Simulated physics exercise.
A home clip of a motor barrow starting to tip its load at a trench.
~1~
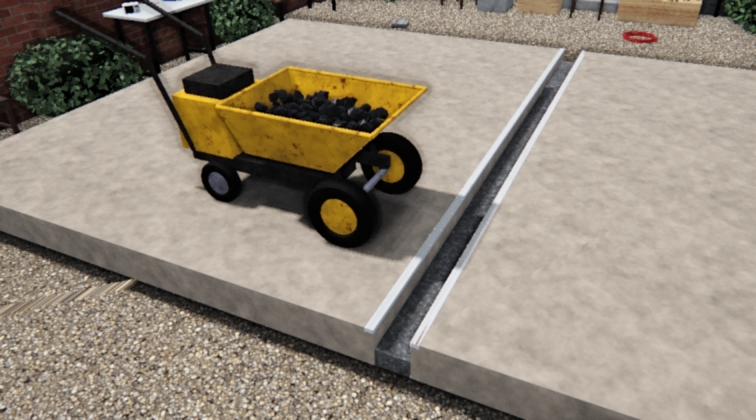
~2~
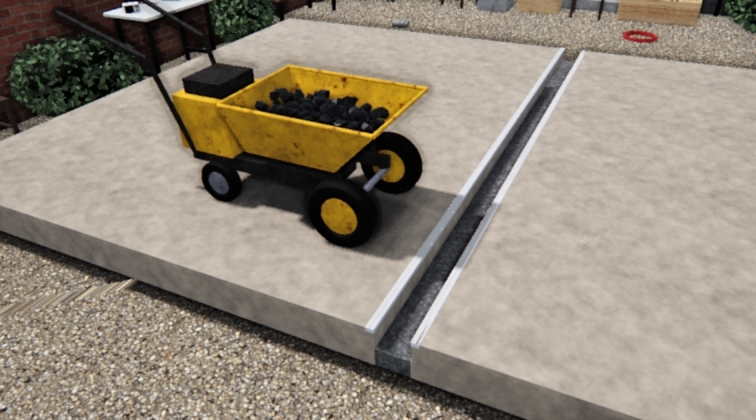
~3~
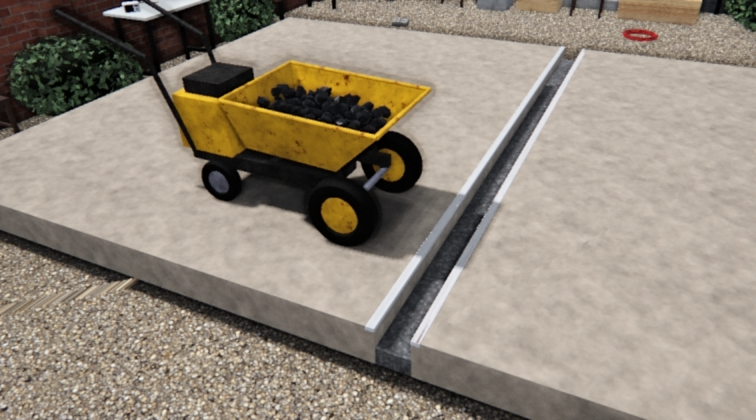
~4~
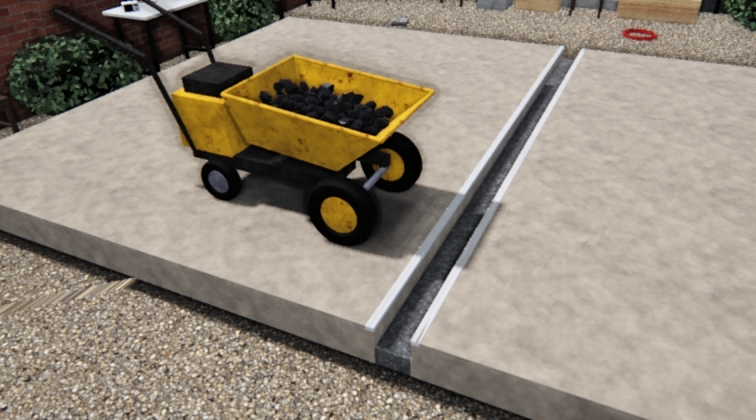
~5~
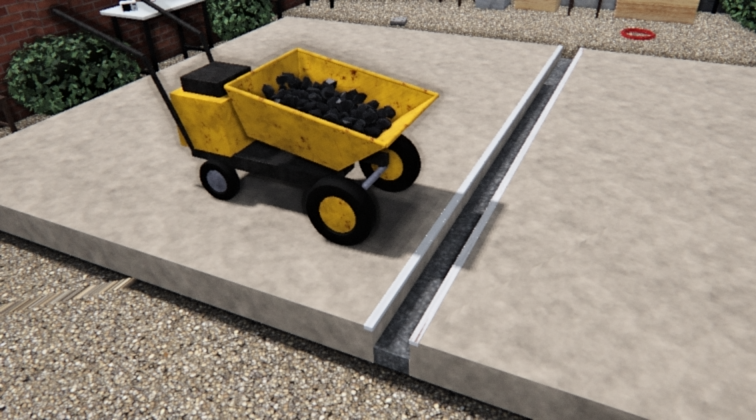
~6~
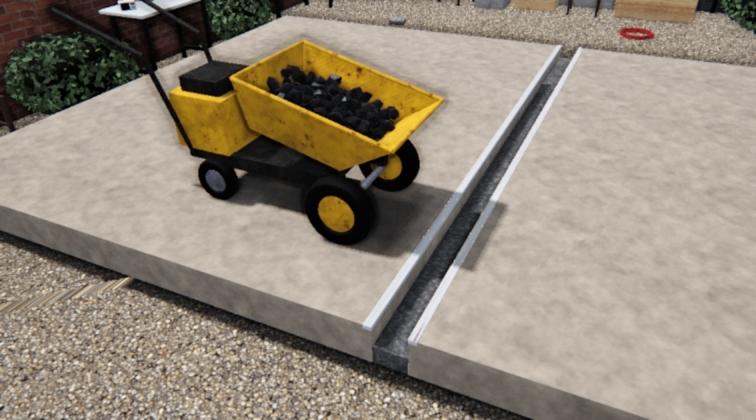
A yellow motor barrow with black handles and black tyres stands left of centre on a pale concrete slab, seen from above at an angle in a yard. Dark lumps fill its skip, a narrow pale-edged trench runs to its right, and gravel, green bushes and a red ring lie around. The skip starts level, then its rear rises gradually, tilting it slightly rightward, while the wheels stay put.
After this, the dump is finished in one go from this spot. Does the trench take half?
In the trench: Only the smaller part.
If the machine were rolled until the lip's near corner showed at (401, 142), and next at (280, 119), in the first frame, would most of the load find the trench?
In turn: Below a half; less than half.
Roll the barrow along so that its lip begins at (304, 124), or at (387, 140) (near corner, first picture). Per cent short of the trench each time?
About 40 and 0 per cent.
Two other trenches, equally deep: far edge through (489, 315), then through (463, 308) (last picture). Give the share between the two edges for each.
In turn 100 and 80 in a hundred.
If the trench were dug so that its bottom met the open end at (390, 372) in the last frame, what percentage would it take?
Near 30 %.
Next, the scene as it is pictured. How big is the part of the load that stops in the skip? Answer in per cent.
It comes to 10 per cent or so.
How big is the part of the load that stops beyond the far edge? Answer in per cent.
Roughly 55 in a hundred.
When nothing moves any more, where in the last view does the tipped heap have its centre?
Close to (482, 237).
Just after the last frame, skip tipped steeply; every one in the skip.
A moment on, skip tipped steeply; the larger part in the skip; just a few in or heaped over the trench; about a tenth beyond it; just a few falling.
Further on, skip tipped right over; roughly a quarter in the skip; roughly a quarter in or heaped over the trench; roughly half beyond it.
When it is over, skip tipped right over; about a tenth in the skip; roughly a third in or heaped over the trench; roughly half beyond it.
